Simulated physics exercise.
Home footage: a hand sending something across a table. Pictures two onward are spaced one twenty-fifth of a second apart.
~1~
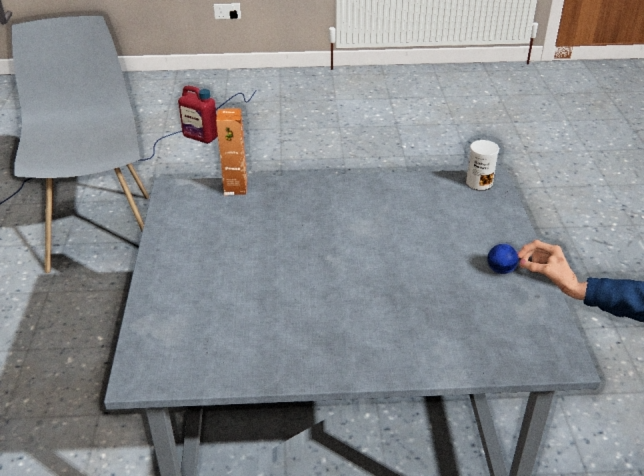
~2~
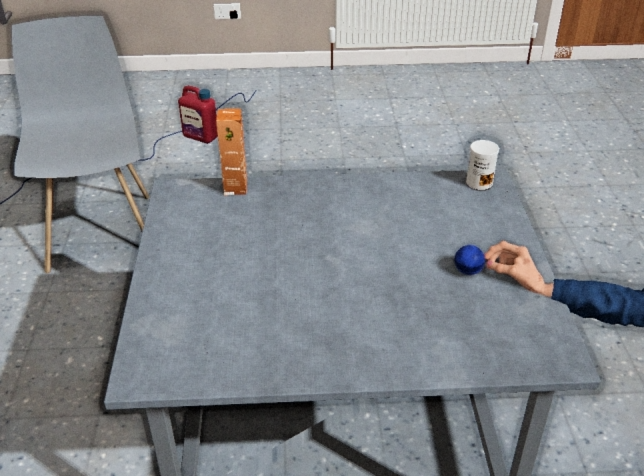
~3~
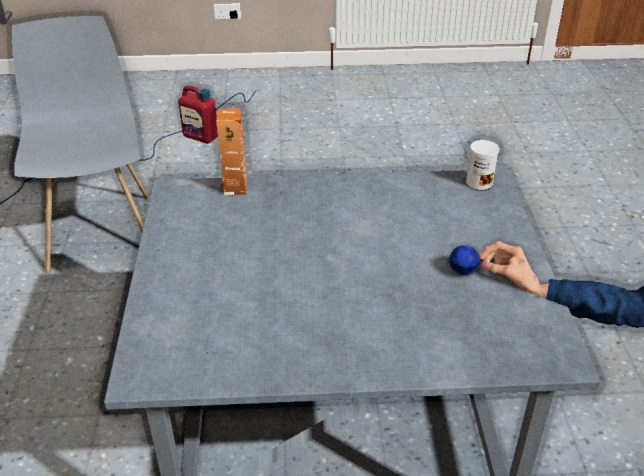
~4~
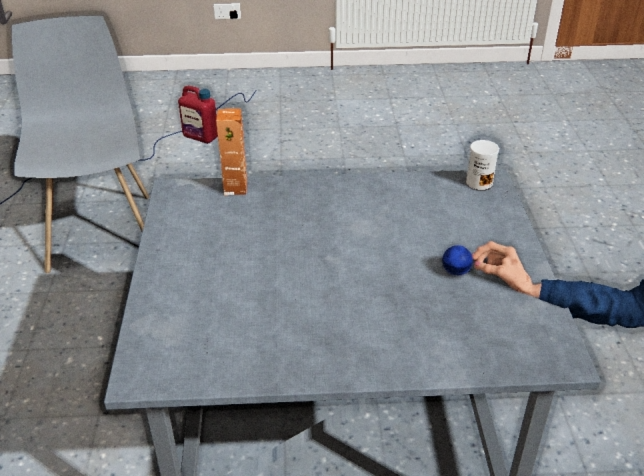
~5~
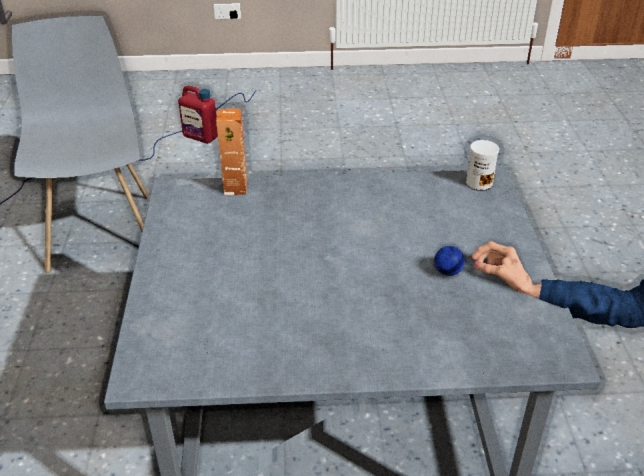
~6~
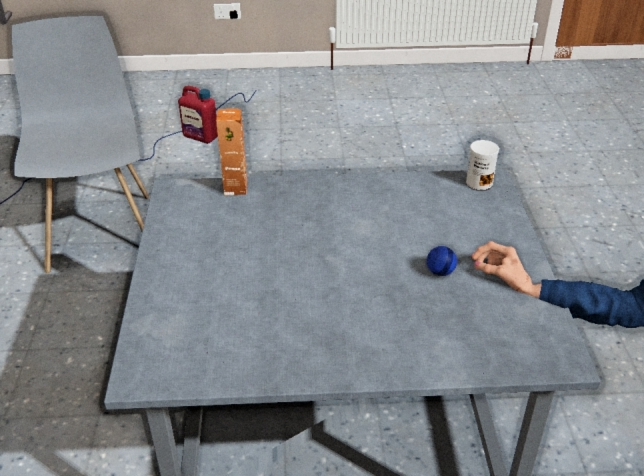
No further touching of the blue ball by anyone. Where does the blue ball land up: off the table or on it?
On it.
Then, 0.20 s past the last view, blue ball displaced well along near (407, 263).
Then, 0.60 s past the last view, blue ball displaced well along near (356, 264).
Finally, moved from the start, blue ball. Final places as the last picture's camera would see them, blue ball near (328, 265).
